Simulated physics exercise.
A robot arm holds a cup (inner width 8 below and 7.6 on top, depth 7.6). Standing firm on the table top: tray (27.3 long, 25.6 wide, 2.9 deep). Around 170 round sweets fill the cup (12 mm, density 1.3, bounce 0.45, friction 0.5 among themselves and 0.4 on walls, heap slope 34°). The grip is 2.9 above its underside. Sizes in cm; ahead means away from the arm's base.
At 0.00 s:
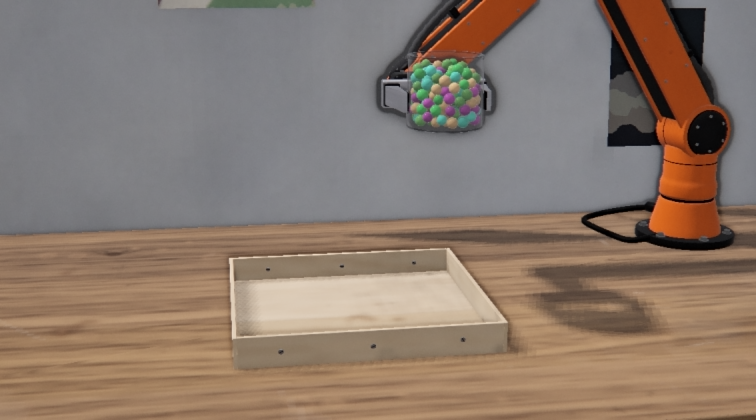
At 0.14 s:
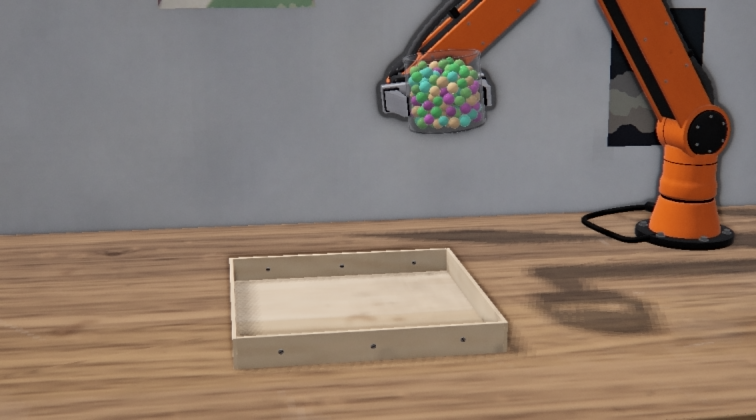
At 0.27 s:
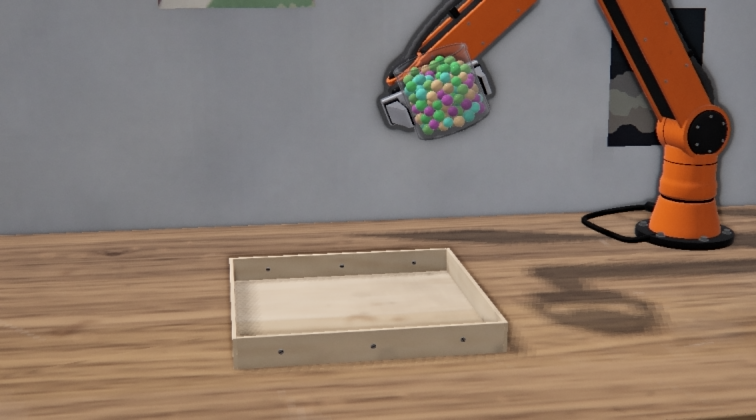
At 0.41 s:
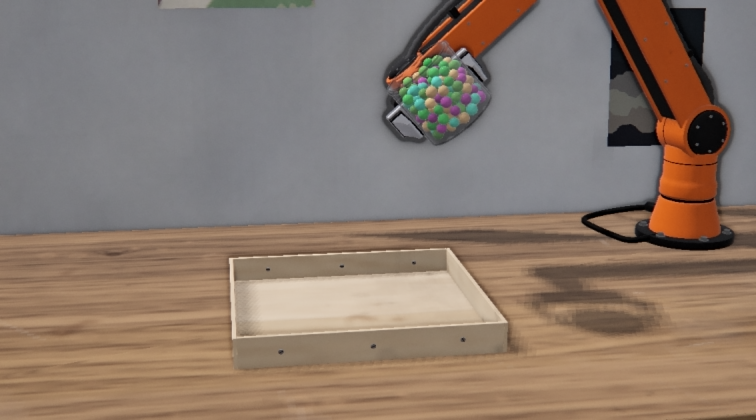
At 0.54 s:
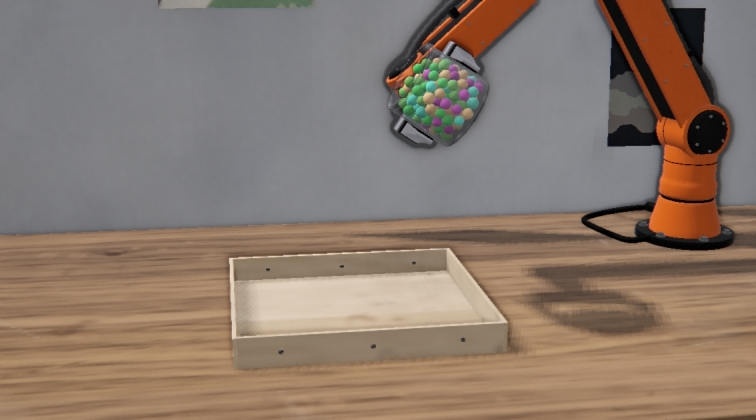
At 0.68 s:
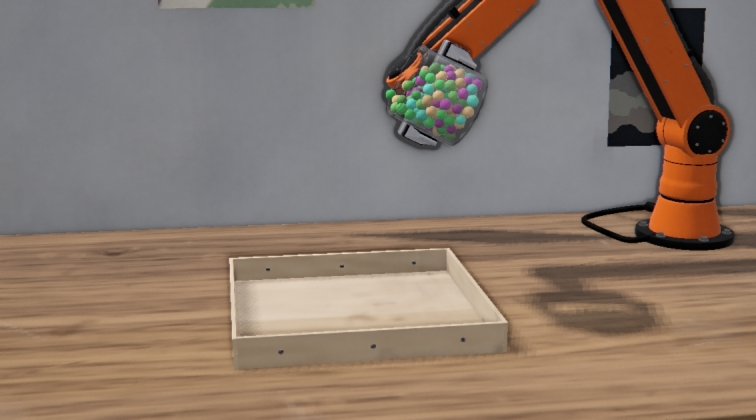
We see an orange robot arm holding a clear cup heaped with small multicoloured balls above a shallow, empty wooden tray; the gripper steadily tilts the cup to the left, and the balls shift toward its rim.
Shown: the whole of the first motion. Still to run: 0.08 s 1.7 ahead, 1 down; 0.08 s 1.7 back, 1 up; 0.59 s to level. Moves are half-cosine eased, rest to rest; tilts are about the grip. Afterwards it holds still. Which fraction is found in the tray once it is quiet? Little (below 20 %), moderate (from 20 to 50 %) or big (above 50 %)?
A little share, below 20 %, ends in the tray.
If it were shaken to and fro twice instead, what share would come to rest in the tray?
It would be near 10 per cent.
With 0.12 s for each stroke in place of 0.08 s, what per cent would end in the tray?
It would be near 5 per cent.
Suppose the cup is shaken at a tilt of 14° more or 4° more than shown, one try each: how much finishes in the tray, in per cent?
About 20 and 10 per cent.
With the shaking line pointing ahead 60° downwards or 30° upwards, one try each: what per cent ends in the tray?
About 5 and 20 per cent.
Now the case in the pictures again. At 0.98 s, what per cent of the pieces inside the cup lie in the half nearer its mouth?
Roughly 40 per cent.
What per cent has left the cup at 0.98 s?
About 5 per cent by then.
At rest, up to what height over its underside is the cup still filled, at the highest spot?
Some 8.0 cm.
After 0.98 s, tilted 55° forward, highest piece 27 above the table; 163 in the cup, 2 in the tray, 9 in flight or on a rim.
After 1.28 s, tilted 10° forward, highest piece 29 above the table; 162 in the cup, 12 in the tray.
After 1.63 s, level, highest piece 29 above the table; 162 in the cup, 12 in the tray.
After 2.68 s, level, highest piece 29 above the table; 162 in the cup, 12 in the tray.
In the end, 162 in the cup, 12 in the tray. That is 7 % in the tray.
